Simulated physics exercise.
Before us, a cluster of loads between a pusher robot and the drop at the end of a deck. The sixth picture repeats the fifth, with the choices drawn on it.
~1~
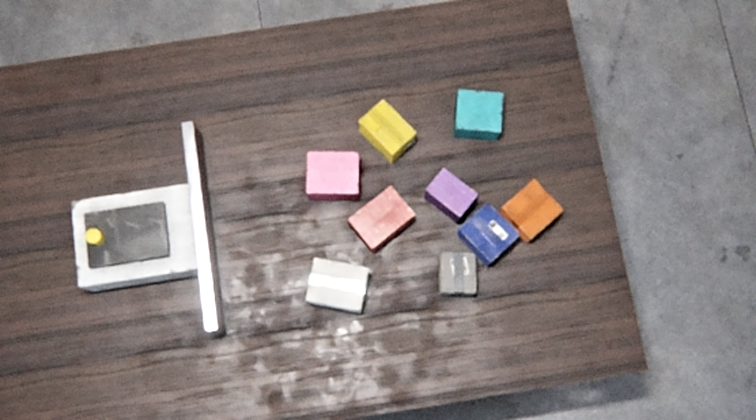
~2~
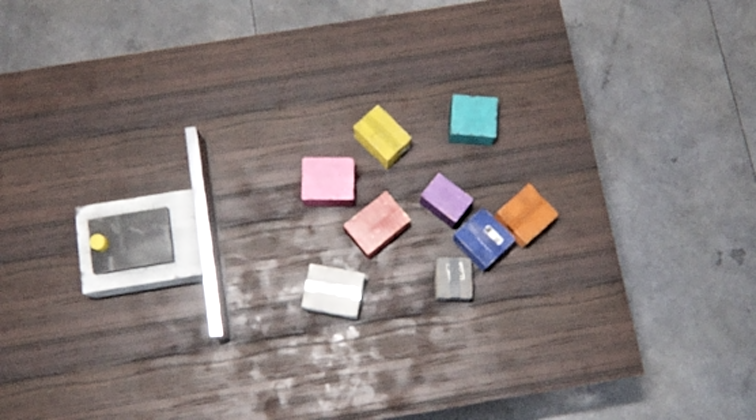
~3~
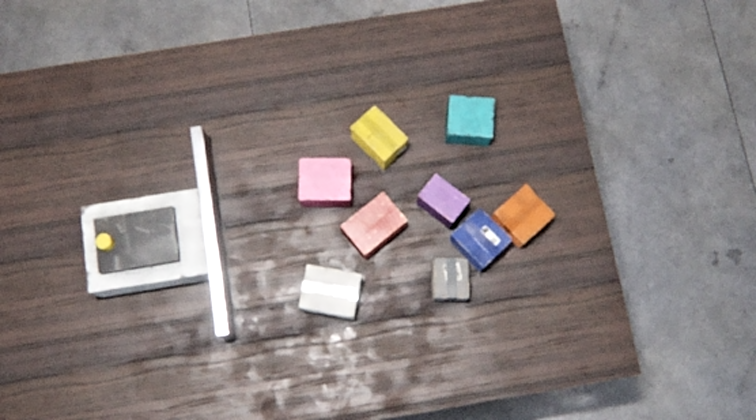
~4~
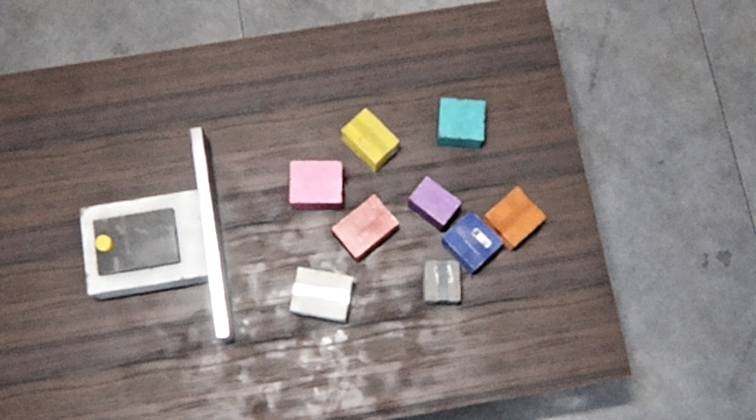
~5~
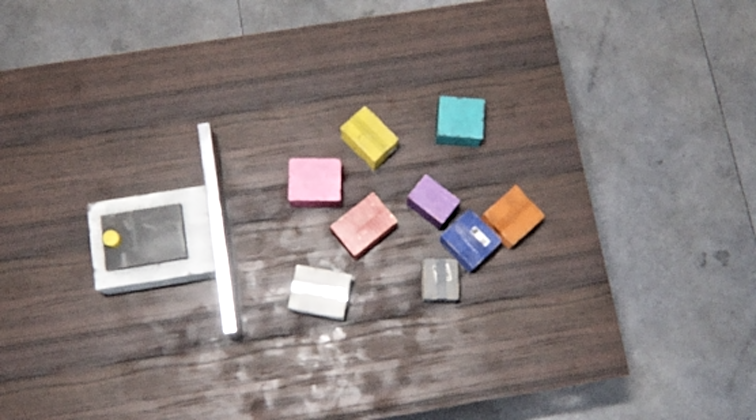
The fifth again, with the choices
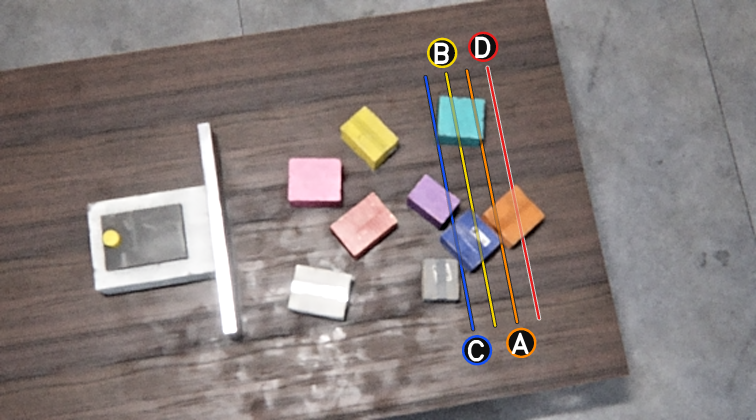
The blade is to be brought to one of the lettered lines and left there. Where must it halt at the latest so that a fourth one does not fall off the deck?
No fourth one falls up to D.
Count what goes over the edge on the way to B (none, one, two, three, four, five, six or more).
By then, none.
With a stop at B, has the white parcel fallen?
No.
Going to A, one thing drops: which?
It is the orange box.
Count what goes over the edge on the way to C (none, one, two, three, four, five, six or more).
The count is none.
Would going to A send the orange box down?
Yes.
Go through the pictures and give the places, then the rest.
Blue parcel (487, 235); orange box (530, 212); white parcel (338, 286), in the first picture.
Robot (137, 239); pink crate (329, 182), in the second picture.
Robot (143, 239); turquoise crate (470, 121), in the third picture.
Robot (143, 240); purple crate (433, 204), in the fourth picture.
Robot (150, 236); blue parcel (469, 241); orange box (512, 218); white parcel (321, 293), in the fifth picture.
On the marked copy, A at (491, 192); B at (470, 196); C at (449, 199); D at (512, 189).
Taking D. A third of the way, robot (261, 218); white parcel (371, 277); yellow parcel (375, 134).
Two thirds of the way, robot (369, 201); orange box (548, 202); blue parcel (528, 240).
When it is over, robot (452, 188); orange box over the edge; blue parcel over the edge; two fallen.
As for the rest, A is within the limit but short; B is within the limit but short; C is within the limit but short.
